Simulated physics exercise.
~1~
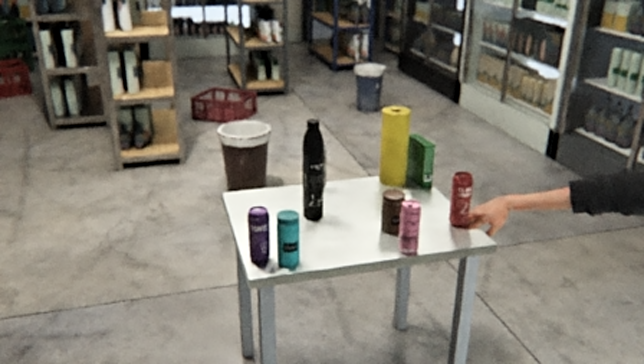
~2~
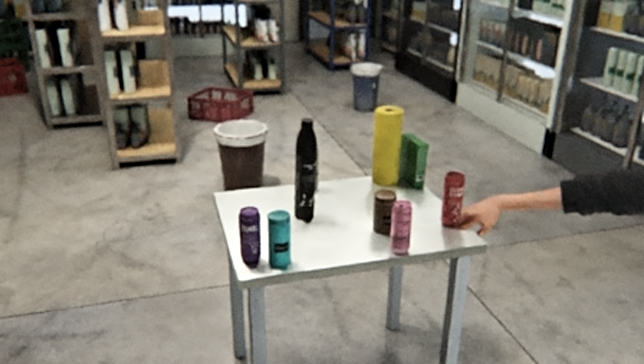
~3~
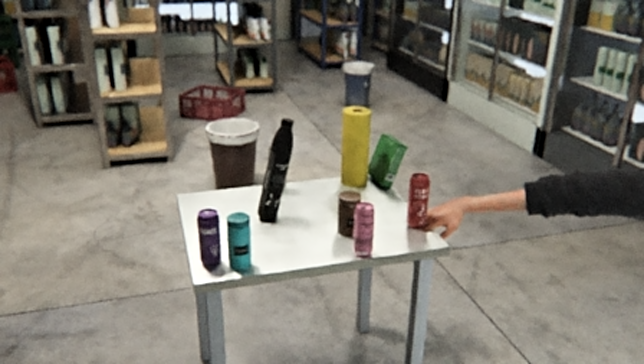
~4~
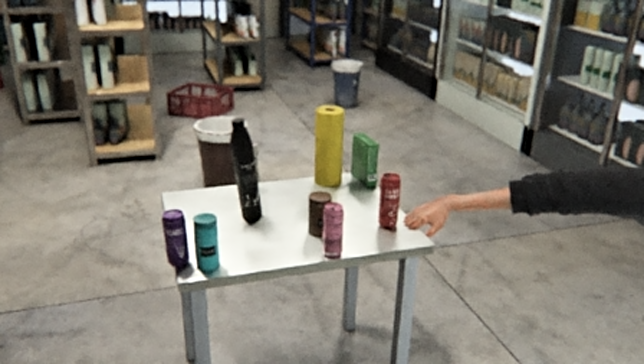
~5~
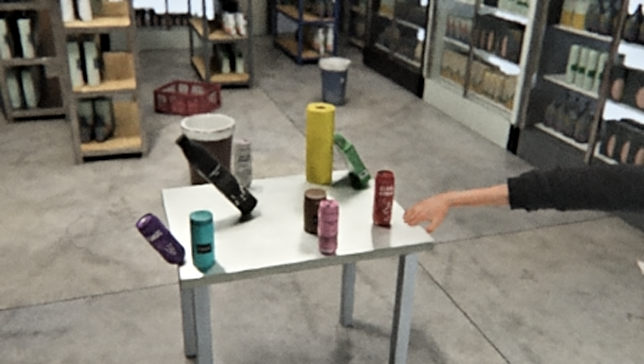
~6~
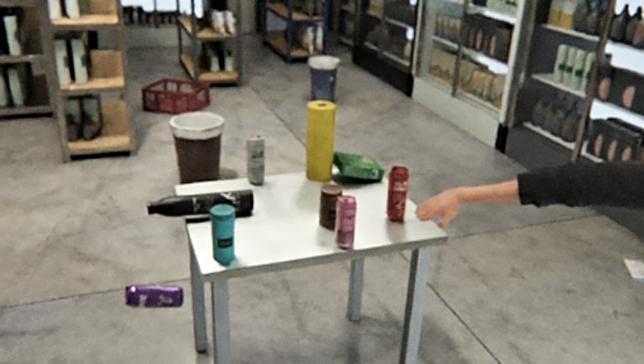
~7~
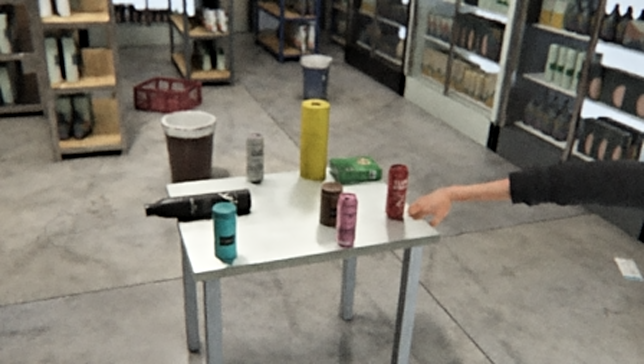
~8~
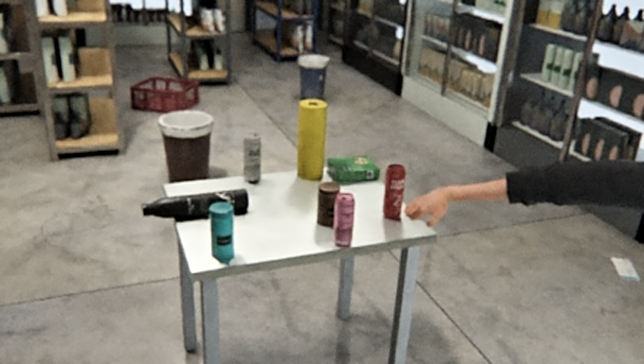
A hand reaches in from the right and grips the edge of a small white table in a shop lined with shelves and glass-fronted cases, seen from slightly above. On it stand purple and turquoise containers at left, a tall black bottle, a yellow roll and green packet behind, and brown, pink and red containers at right. The table slides left, then shifts back a little right. The black bottle and green packet tip over, revealing a pale can, while the purple can topples off the left edge. The fallen pair stay lying on the tabletop, the others upright.
